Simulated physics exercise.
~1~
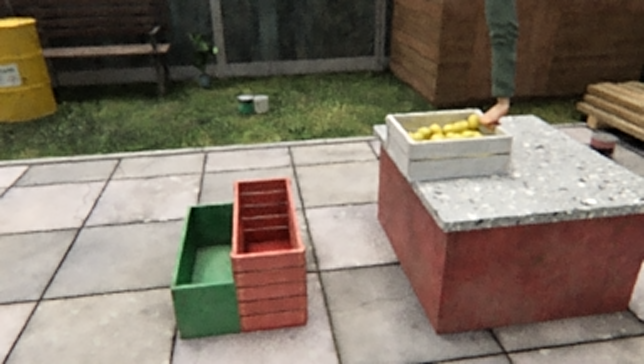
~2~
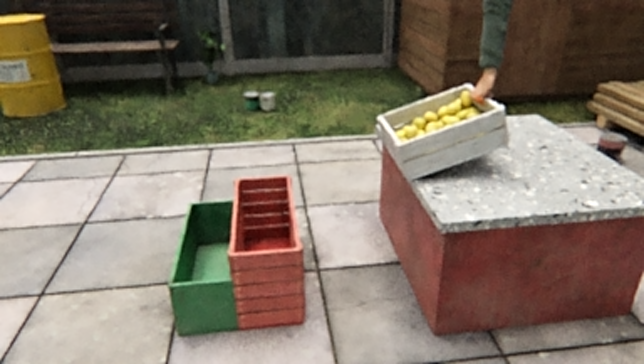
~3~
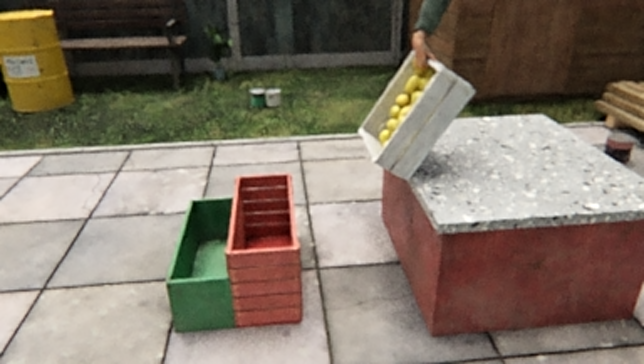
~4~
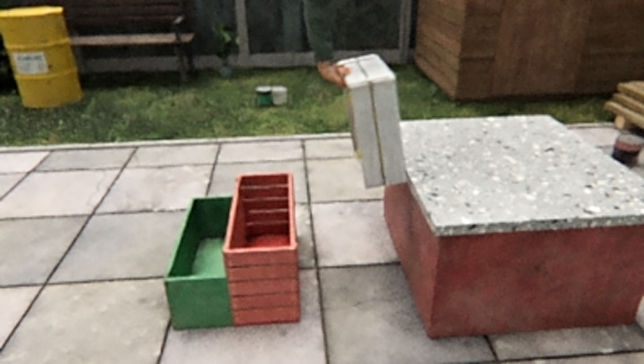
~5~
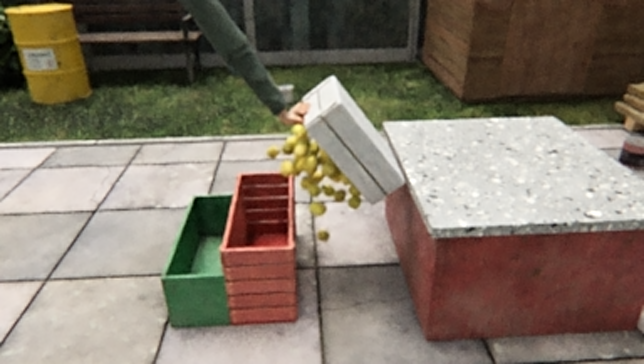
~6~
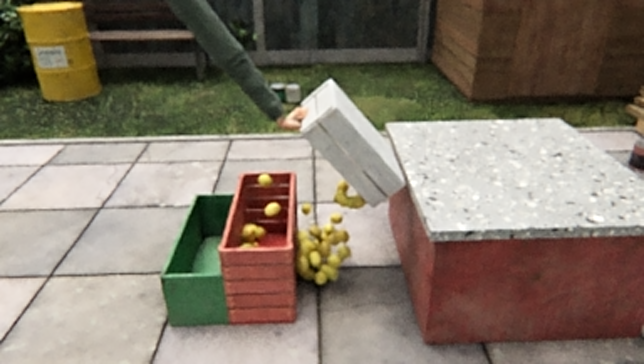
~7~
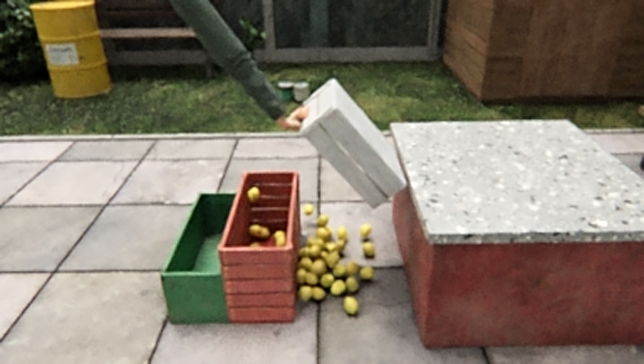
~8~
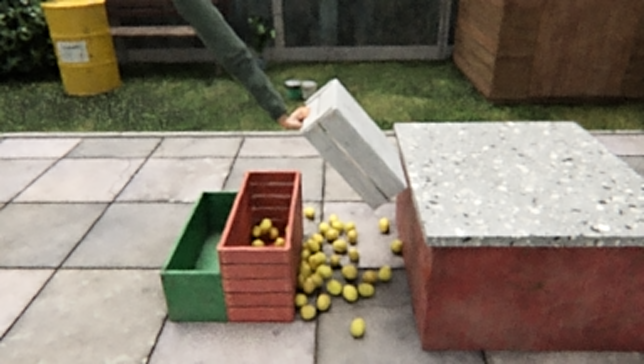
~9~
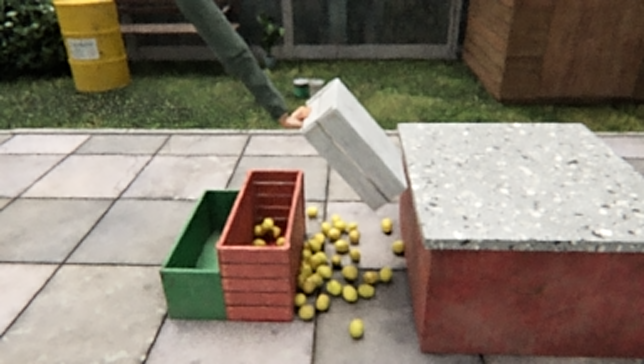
Arm tipping a white crate of yellow fruit off a bench, some landing in a red trough, most scattering on the paving.
